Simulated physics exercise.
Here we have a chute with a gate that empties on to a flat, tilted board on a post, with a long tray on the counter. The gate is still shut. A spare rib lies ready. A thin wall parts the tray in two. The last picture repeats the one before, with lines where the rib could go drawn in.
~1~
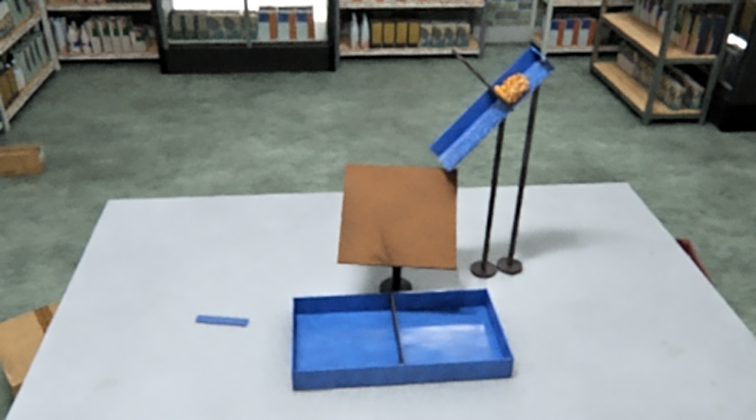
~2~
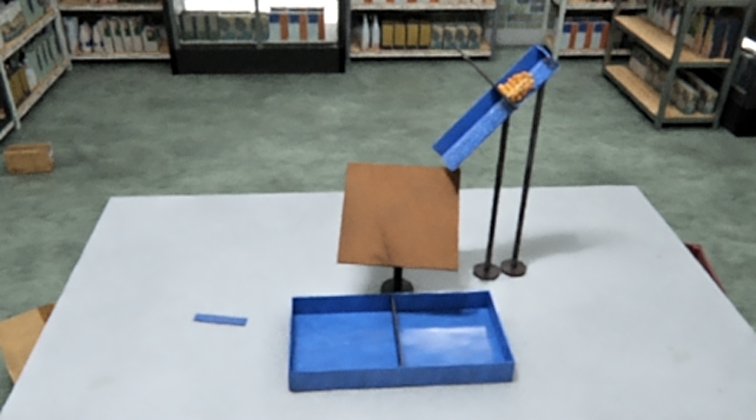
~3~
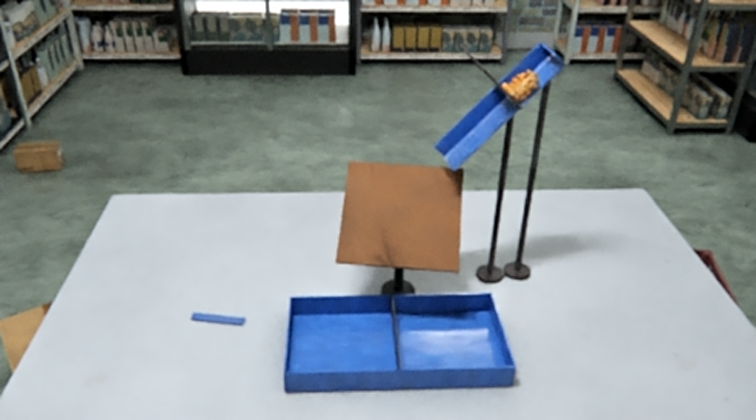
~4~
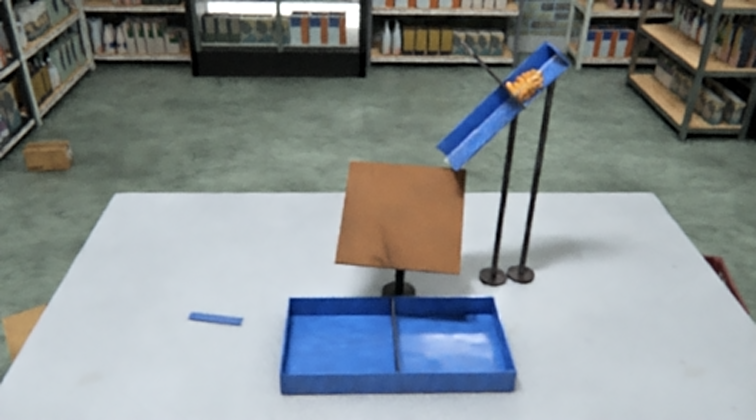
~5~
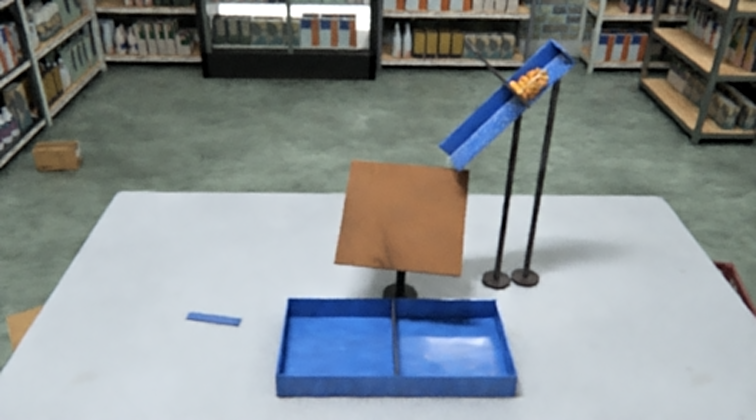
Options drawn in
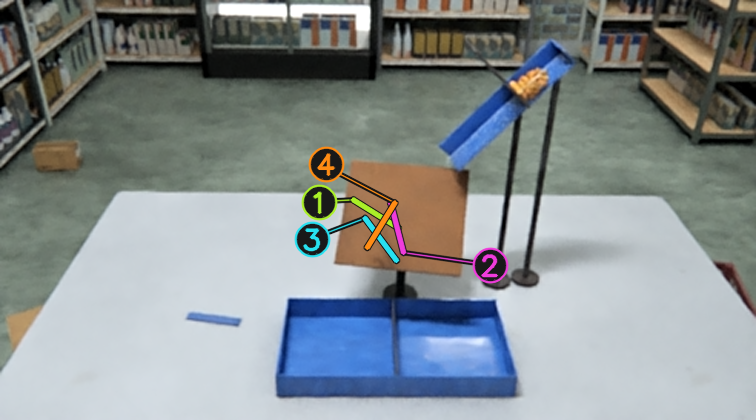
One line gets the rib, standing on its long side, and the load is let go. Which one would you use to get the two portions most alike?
Best: 1.
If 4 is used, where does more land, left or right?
The left half.
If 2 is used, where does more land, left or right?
Right.
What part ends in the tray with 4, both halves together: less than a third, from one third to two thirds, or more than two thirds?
More than two thirds.
On the marked copy, line 1 from (353, 199) to (398, 227); line 2 from (390, 203) to (403, 252); line 3 from (365, 218) to (396, 260); line 4 from (394, 202) to (367, 247).
With 1, of what is caught, close to half in the left half, close to half in the right.
With 2, of what is caught, a small share in the left half, all but a few in the right.
With 3, of what is caught, only a few in the left half, all but a few in the right.
With 4, of what is caught, all but a few in the left half, a small share in the right.
